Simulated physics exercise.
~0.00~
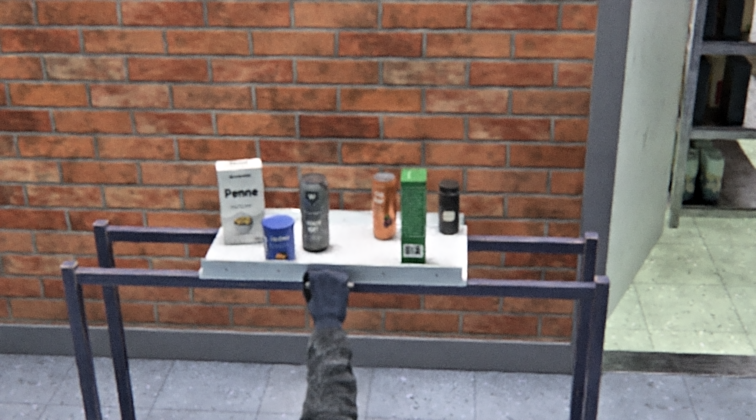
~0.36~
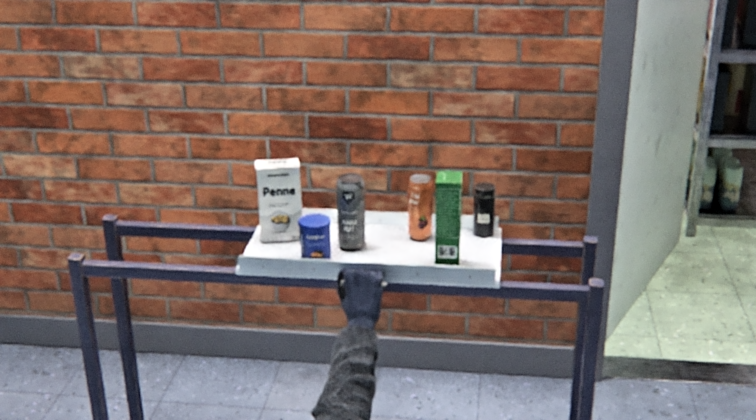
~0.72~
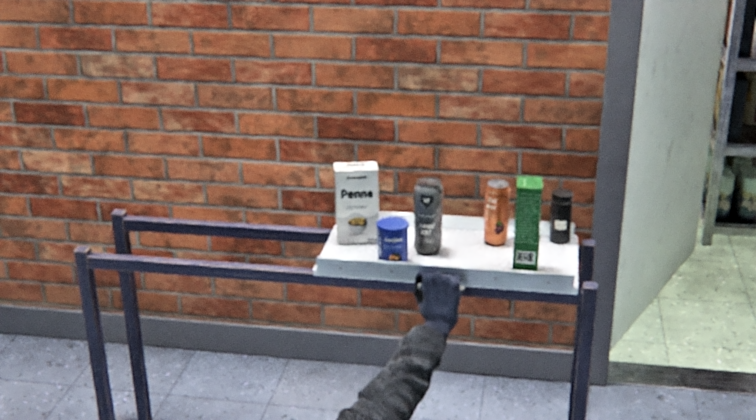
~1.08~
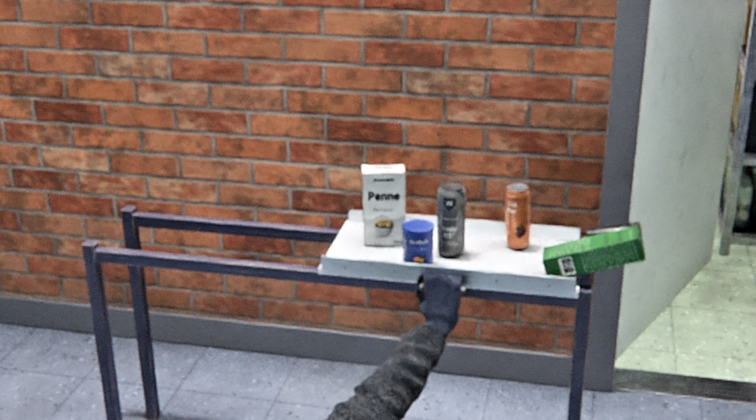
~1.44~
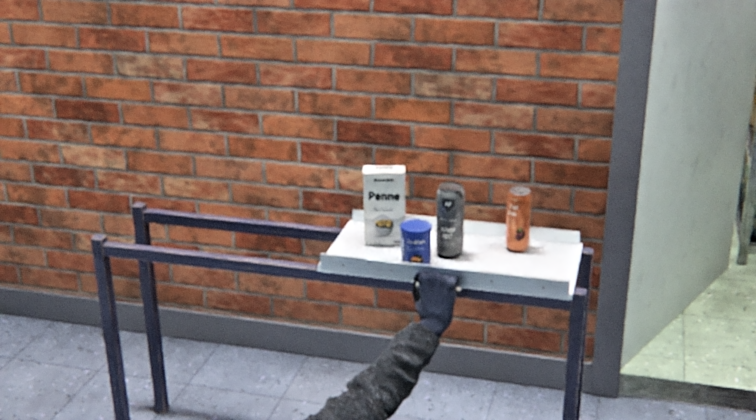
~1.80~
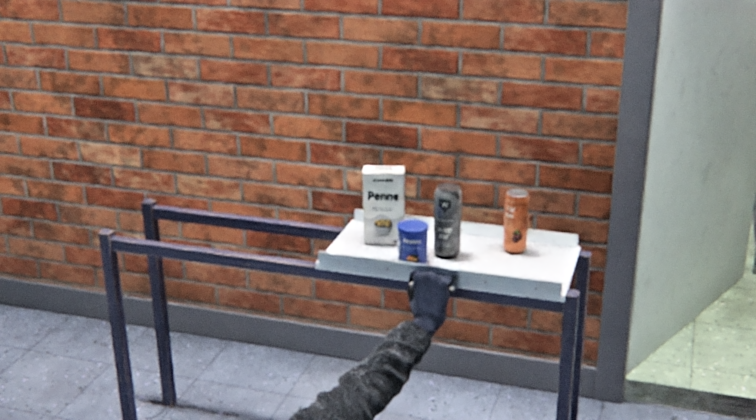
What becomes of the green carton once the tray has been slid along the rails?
It tips over to the right and comes off the tray, and it is no longer there at the end.
By a brick wall, a gloved hand sliding a tray right along rails, a green carton and black shaker toppling off, four items staying upright.
